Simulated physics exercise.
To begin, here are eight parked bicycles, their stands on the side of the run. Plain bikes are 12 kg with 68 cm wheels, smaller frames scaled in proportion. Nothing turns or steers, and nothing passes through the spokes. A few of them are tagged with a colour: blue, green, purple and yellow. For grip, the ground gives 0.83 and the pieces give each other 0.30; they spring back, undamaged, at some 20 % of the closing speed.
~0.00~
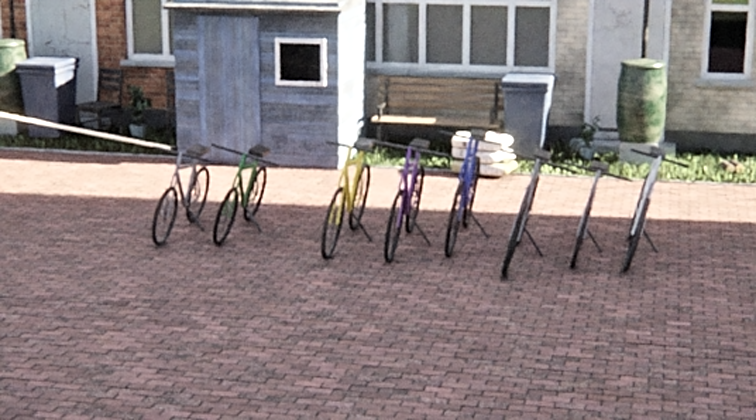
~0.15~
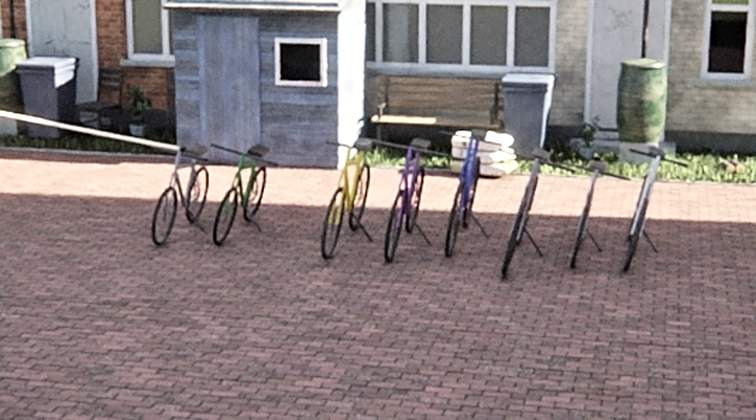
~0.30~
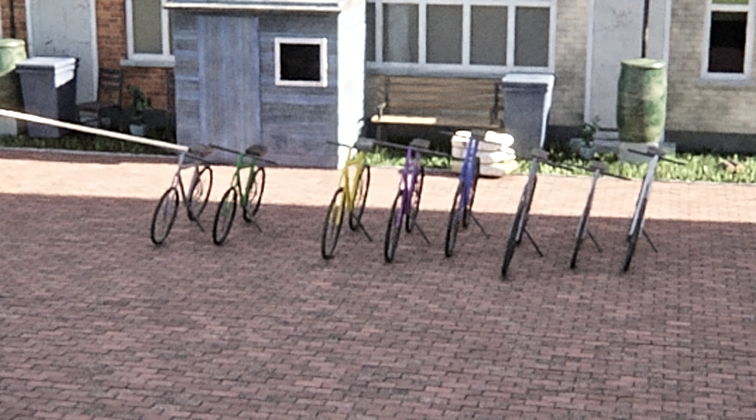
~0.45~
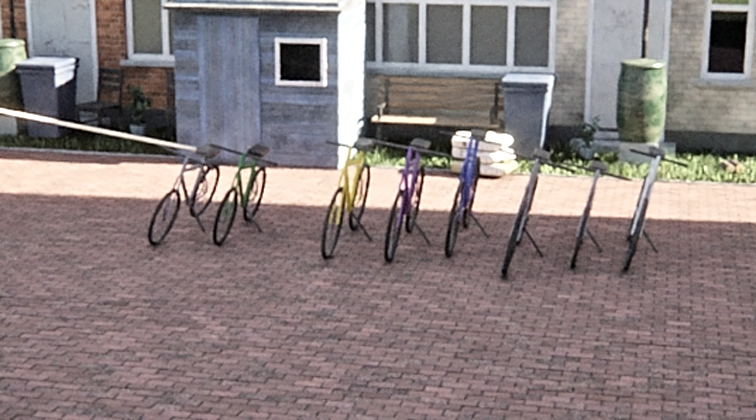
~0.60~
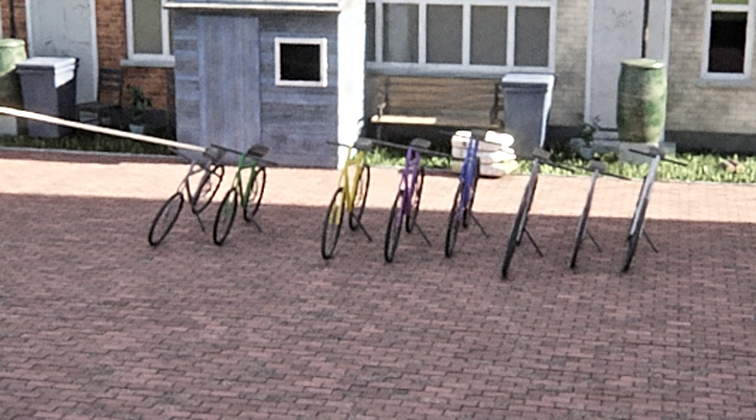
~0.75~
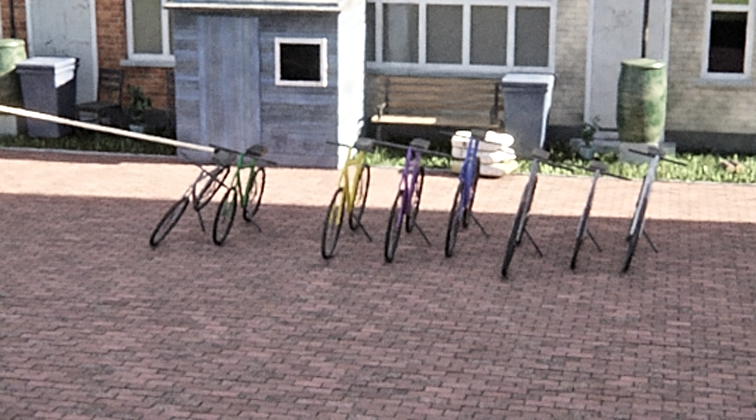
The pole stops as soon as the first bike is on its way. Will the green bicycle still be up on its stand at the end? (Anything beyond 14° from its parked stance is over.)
No.
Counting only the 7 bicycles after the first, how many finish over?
Count: 1.
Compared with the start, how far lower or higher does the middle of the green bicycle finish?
About 15 cm lower.
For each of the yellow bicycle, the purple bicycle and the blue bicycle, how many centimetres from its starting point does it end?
Start to finish, close to yellow 0, purple 0, blue 0 centimetres.
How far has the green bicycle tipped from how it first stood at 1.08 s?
Roughly 10°.
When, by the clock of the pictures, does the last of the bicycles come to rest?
Close to 2.0 seconds, I'd say.
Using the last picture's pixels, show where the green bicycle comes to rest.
In the final picture it sits close to (286, 209).
By 1.08 s, none of the 7 other bicycles over, 1 disturbed; green bicycle tilted 9°.
By 1.48 s, 1 of the 7 other bicycles over; green bicycle tilted 54°.
When it is over (2.2 s), 1 of the 7 other bicycles over; green bicycle tilted 65°; purple bicycle unmoved; blue bicycle unmoved. Six left standing. In pixels of the last frame, middles, green bicycle near (286, 209), purple bicycle near (409, 192).
